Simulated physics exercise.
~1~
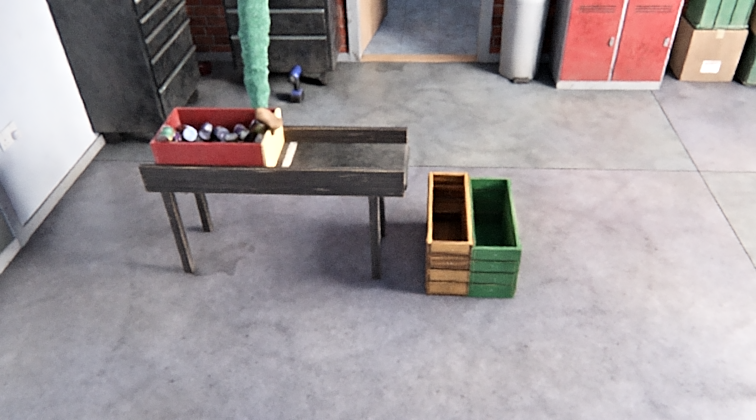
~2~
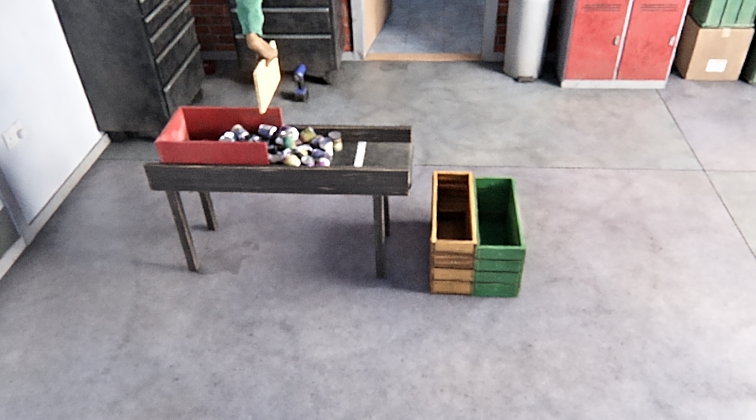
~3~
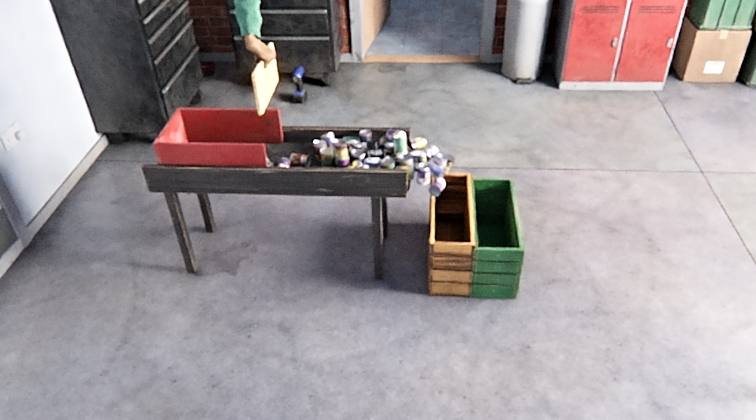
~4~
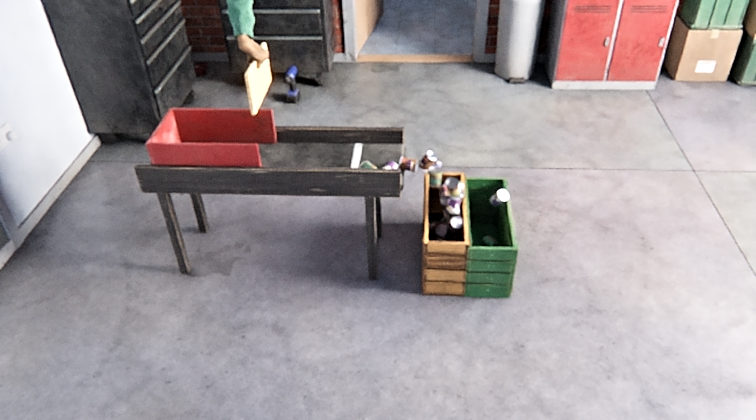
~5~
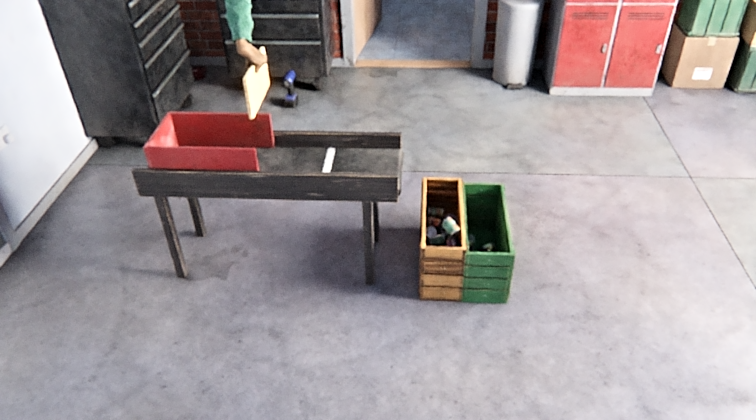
In a garage, a lifted gate lets tins ride the belt rightward and drop into two boxes.
